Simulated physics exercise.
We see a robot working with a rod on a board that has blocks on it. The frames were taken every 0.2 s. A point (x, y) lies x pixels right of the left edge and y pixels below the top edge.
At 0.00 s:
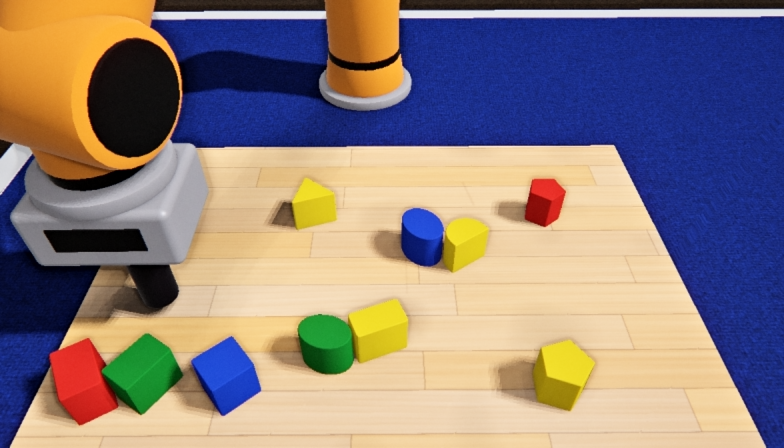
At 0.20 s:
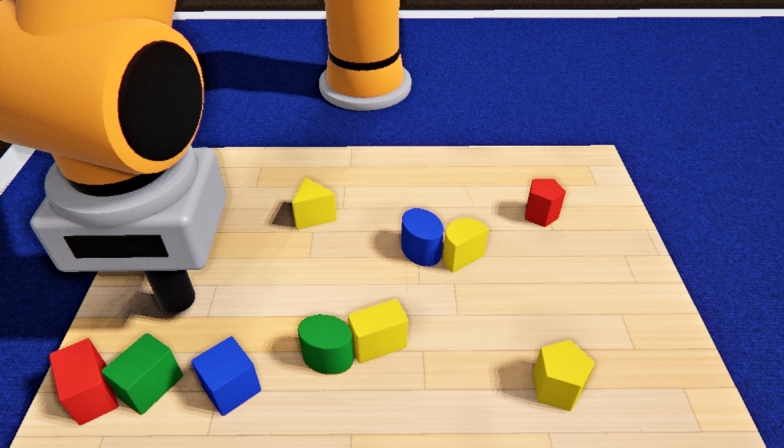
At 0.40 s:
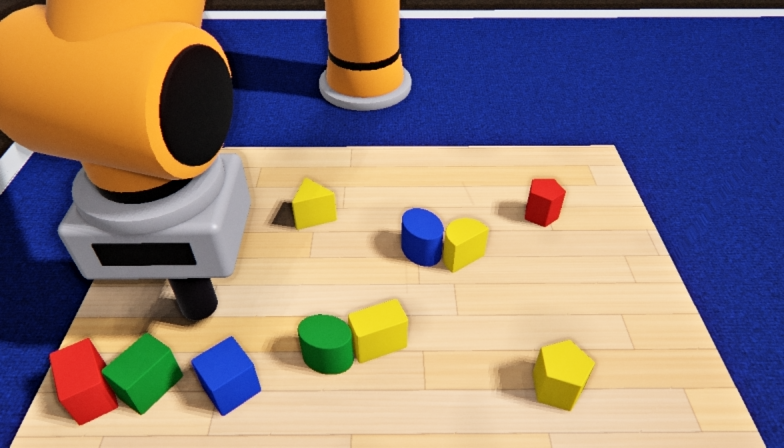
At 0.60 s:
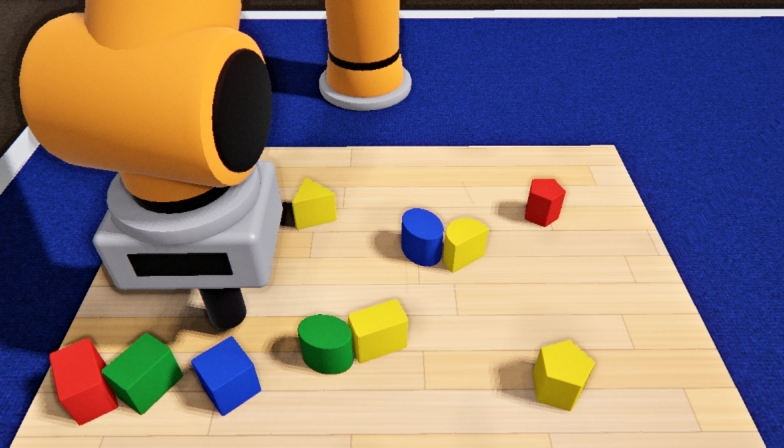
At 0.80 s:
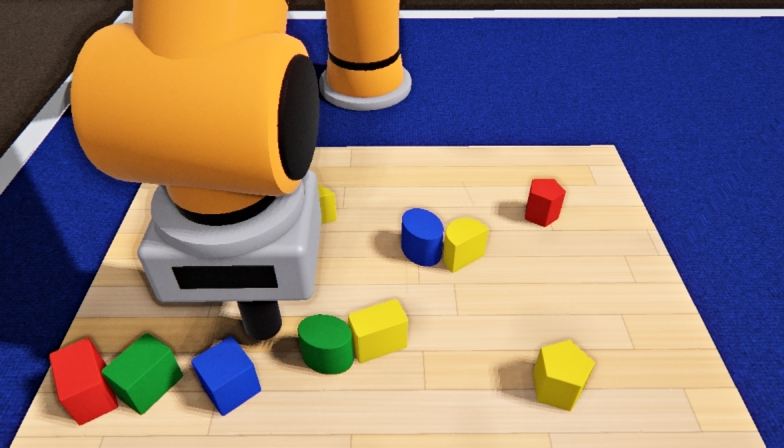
On a wooden board scattered with red, green, blue and yellow blocks, an orange robot arm moved its black rod steadily to the right and slightly nearer, while all the blocks stayed still.
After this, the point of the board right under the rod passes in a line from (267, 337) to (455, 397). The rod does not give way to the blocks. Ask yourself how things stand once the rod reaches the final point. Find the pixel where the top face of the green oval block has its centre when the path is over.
My prediction: (450, 412).
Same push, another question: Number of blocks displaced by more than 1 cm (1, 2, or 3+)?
It displaces two.
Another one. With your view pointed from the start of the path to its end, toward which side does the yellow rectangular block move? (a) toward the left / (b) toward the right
The one that fits is a, toward the left.
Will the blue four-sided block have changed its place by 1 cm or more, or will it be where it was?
It is still on its spot.
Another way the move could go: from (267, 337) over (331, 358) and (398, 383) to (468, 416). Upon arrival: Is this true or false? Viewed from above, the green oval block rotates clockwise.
That statement is accurate.
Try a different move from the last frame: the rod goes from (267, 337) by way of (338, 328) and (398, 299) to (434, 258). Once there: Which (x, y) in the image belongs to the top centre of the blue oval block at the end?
Most likely (425, 207).
What follows on the original path. One third of the way, rod at (325, 347); green oval block at (362, 351), turned 20° clockwise; yellow rectangular block at (390, 317), turned 25° anticlockwise.
Two thirds of the way, rod at (389, 367); green oval block at (416, 386), turned 60° clockwise; yellow rectangular block at (414, 314), turned 70° anticlockwise.
At the end, rod at (457, 388); blue four-sided block unmoved; green oval block at (449, 412), turned 140° clockwise; yellow rectangular block at (419, 315), turned 85° anticlockwise.
